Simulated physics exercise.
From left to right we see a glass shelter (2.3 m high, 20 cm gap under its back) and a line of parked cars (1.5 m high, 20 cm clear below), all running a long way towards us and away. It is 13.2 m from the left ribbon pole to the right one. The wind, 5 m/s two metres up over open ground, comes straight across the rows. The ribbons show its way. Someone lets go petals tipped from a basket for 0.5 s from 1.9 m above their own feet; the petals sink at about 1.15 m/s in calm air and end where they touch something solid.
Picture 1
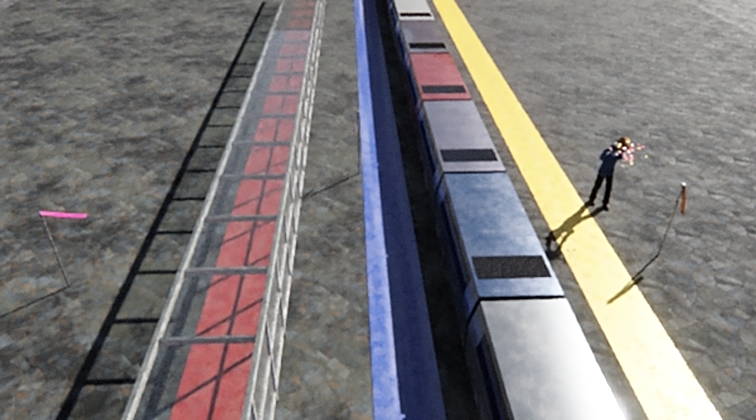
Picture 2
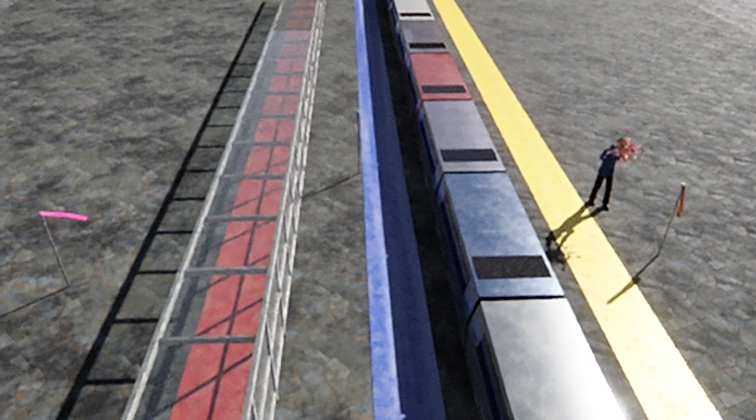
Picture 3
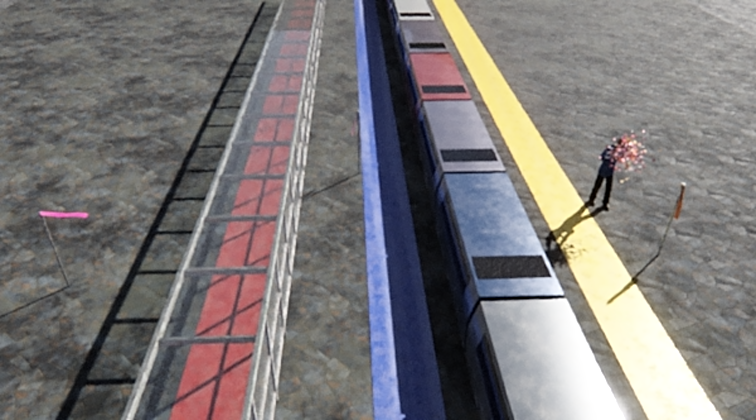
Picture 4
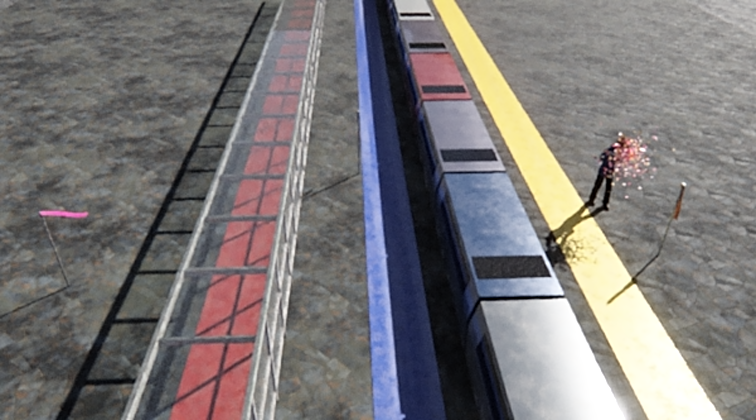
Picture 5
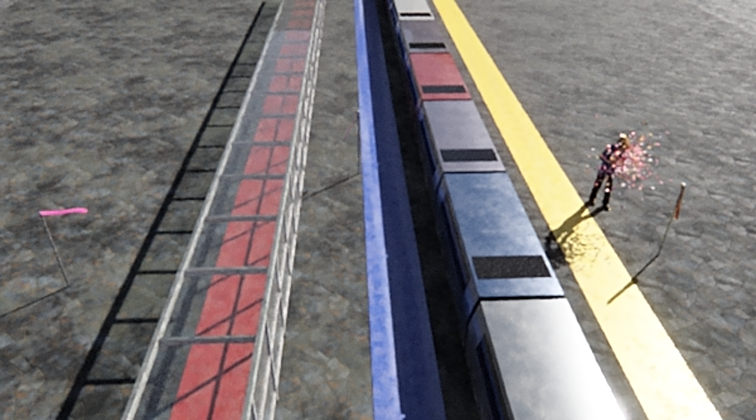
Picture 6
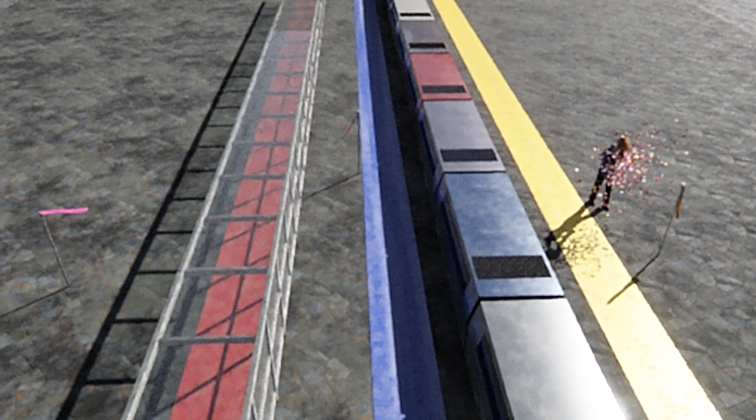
A person beside a yellow strip, right of a long row of parked cars, let loose a small clump of reddish petals that spread into a loose, scattered cloud around them, while a pink ribbon on the left stuck out sideways.
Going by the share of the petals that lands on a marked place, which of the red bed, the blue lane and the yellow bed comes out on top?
The yellow one.
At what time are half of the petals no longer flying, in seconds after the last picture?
Near 1.4 s.
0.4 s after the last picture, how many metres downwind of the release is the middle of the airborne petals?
Roughly 0.0 m.
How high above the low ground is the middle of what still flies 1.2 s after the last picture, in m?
About 0.8 m.
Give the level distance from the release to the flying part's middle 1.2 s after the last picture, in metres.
About 0.0 m.
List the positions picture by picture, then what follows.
The first frame shows the left ribbon ends at (86, 216), leaning 90 degrees to the right, the petals in the air span x = 615 to 640 around y = 150 and it comes from (624, 149).
The second frame shows the right ribbon ends at (678, 217), hanging almost straight, the petals in the air span x = 615 to 640 around y = 150, the red one passes (244, 262), the blue one passes (393, 258) and the yellow one passes (589, 254).
The third frame shows the petals in the air span x = 610 to 640 around y = 155 and the top of the line of parked cars crosses (473, 168).
The fourth frame shows the left ribbon ends at (87, 214), leaning 90 degrees to the right, the petals in the air span x = 610 to 645 around y = 155, the red one passes (258, 202), the blue one passes (386, 200) and the yellow one passes (556, 196).
The fifth frame shows the right ribbon ends at (676, 219), hanging almost straight and the petals in the air span x = 600 to 650 around y = 160.
The sixth frame shows the inner ribbon ends at (342, 139), leaning 30 degrees to the left, the petals in the air span x = 595 to 660 around y = 165 and the top of the glass shelter crosses (261, 141).
Then, 0.4 s after the last picture, 0 % lies on the red bed, 0 % on the blue lane and 3 % on the yellow bed; 5 % has touched down or left; the middle of what still flies is 1.1 m above the low ground, near (619, 180).
Then, 1.2 s after the last picture, 0 % lies on the red bed, 0 % on the blue lane and 20 % on the yellow bed; 44 % has touched down or left; the middle of what still flies is 0.8 m above the low ground, near (608, 191).
Then, 2.7 s after the last picture, 0 % lies on the red bed, 0 % on the blue lane and 37 % on the yellow bed; 83 % has touched down or left; the middle of what still flies is 0.6 m above the low ground, near (627, 196).
Then, 7.2 s after the last picture, 0 % lies on the red bed, 0 % on the blue lane and 42 % on the yellow bed; 99 % has touched down or left.
Then, 44.2 s after the last picture, 0 % lies on the red bed, 0 % on the blue lane and 42 % on the yellow bed; 100 % has touched down or left.
